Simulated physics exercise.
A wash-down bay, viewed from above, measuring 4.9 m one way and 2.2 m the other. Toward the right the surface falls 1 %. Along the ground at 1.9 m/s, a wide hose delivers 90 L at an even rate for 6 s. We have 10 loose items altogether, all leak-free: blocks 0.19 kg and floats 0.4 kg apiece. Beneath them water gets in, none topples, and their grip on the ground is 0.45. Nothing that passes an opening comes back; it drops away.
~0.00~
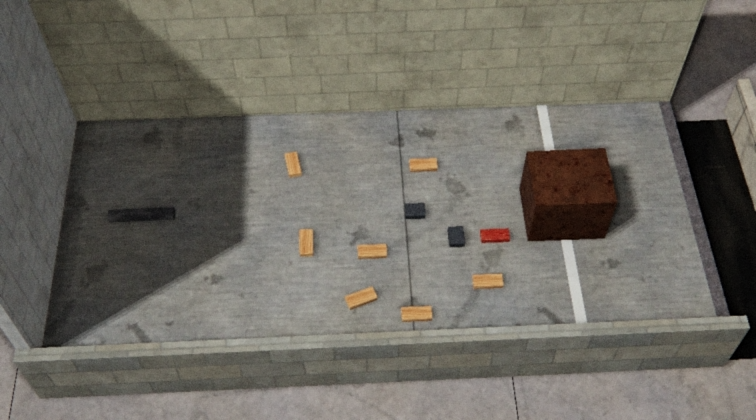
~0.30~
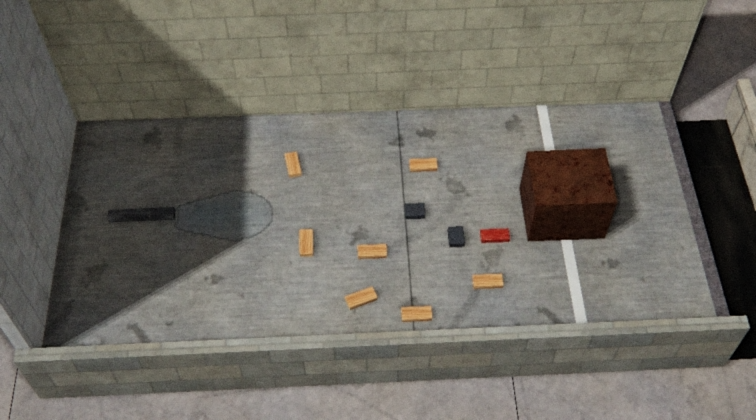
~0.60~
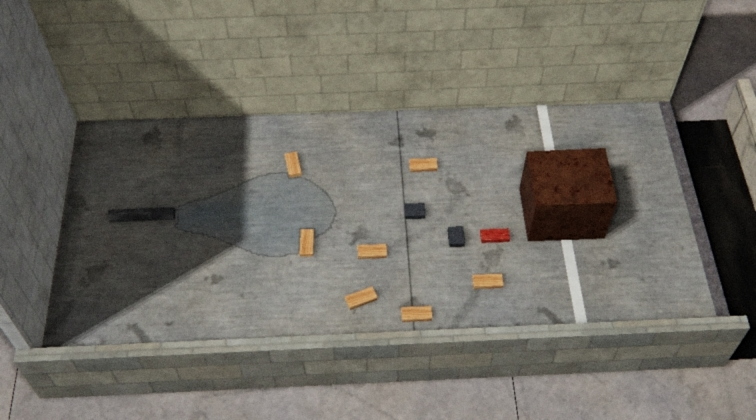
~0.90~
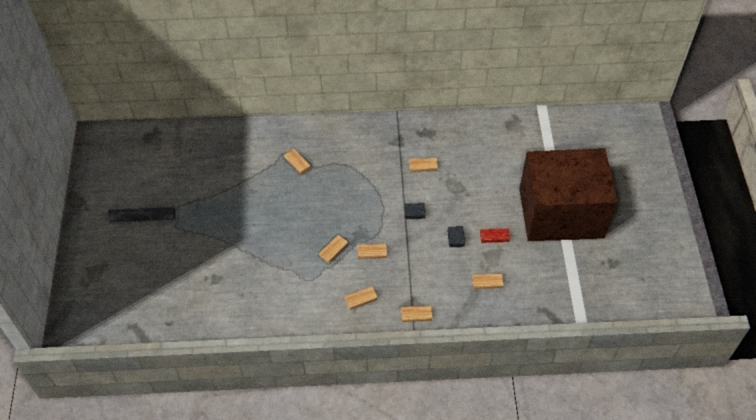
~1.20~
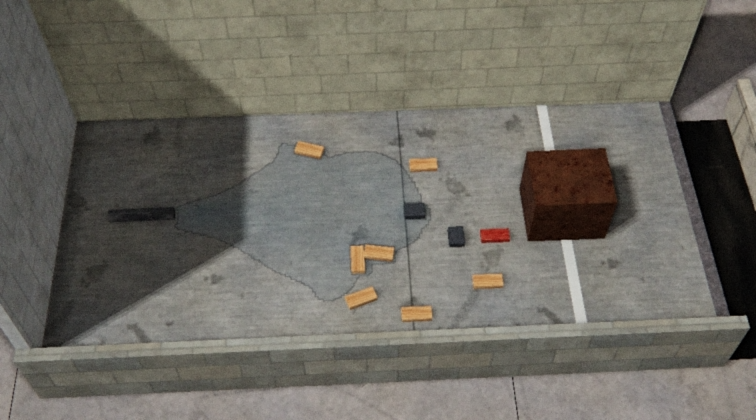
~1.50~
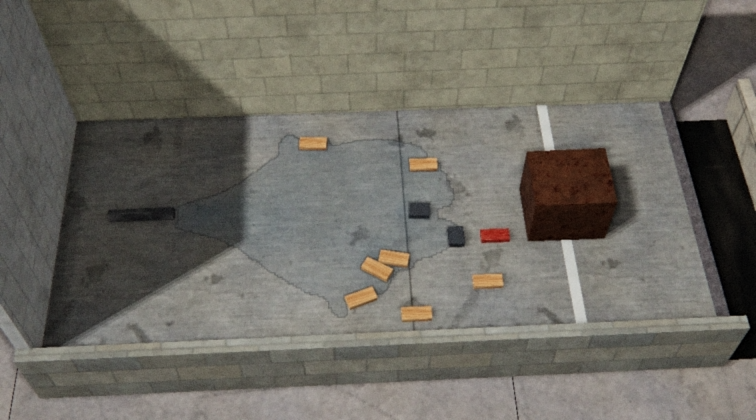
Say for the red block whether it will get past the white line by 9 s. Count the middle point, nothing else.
As for the red block, it makes it across.
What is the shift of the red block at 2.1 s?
It is about 0 cm out of place by then.
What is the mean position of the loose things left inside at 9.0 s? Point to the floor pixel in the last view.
(452, 240).
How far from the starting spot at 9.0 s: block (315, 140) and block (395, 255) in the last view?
The first is 30 cm off, the second is washed out.
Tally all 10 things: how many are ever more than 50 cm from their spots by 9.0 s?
Tally: 7.
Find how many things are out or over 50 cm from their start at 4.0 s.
Tally at that time: 5.
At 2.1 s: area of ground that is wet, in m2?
About 2.5 m2.
After 2.1 s the red block is near (495, 234), 0.0 m from its start, aground; 0 of 10 are over the mark; 1 afloat.
After 4.0 s the red block is near (517, 244), 0.2 m from its start, afloat; 2 of 10 are over the mark; 4 afloat.
After 6.3 s the red block is near (636, 275), 1.1 m from its start, afloat; 5 of 10 are over the mark; 3 afloat.
After 9.0 s the red block has gone out; 7 of 10 are over the mark; 1 afloat.
